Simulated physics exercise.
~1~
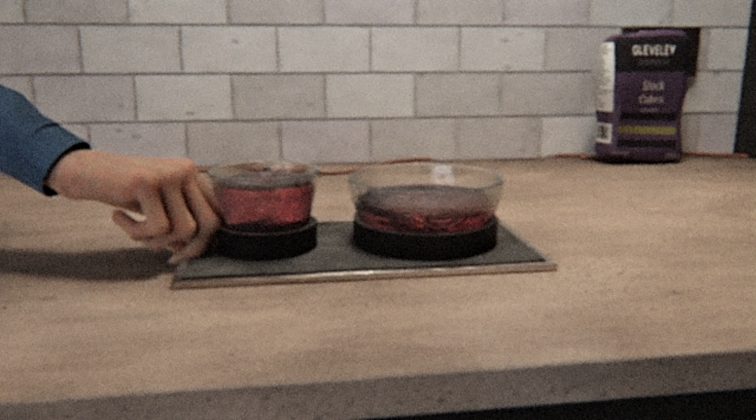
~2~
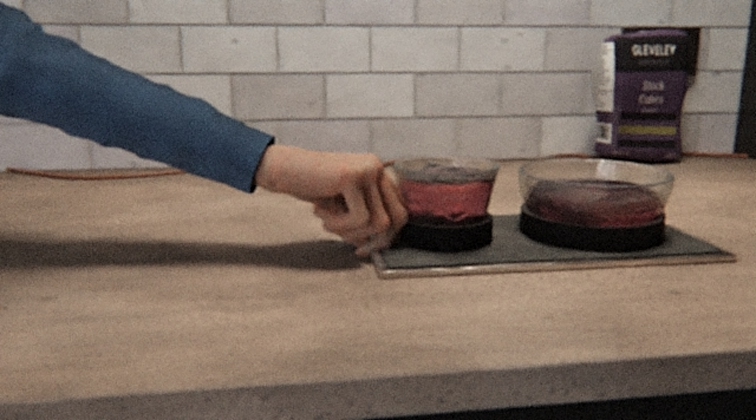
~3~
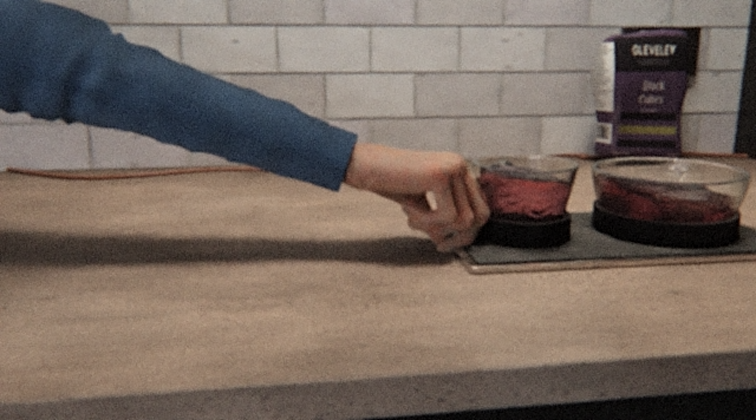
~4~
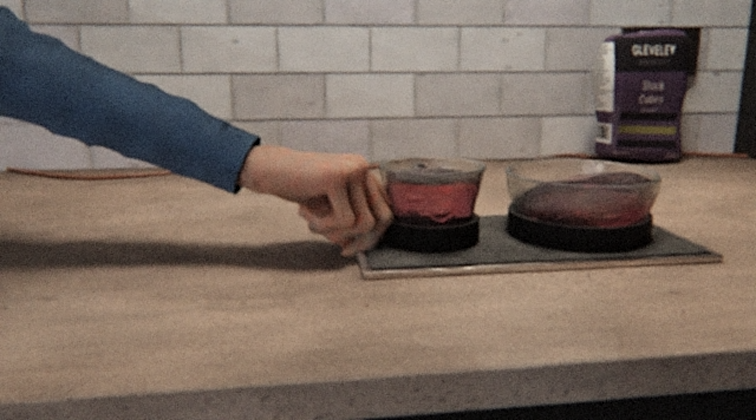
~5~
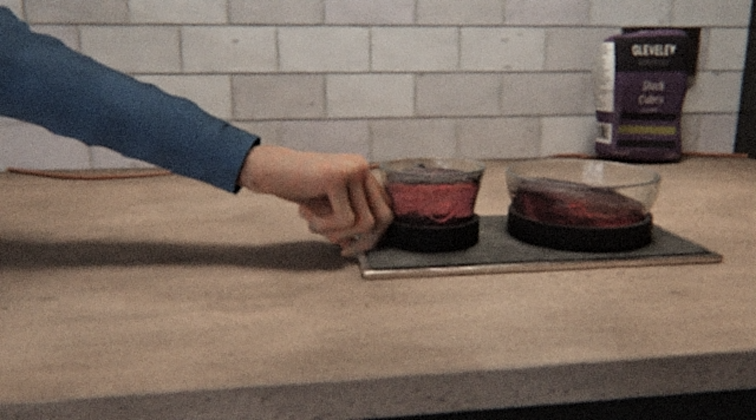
On a wooden worktop before a tiled wall, a hand moves a dark tray holding two clear containers of red liquid to the right, then partway back left, the liquid sloshing, until the tray rests still with the hand beside it.
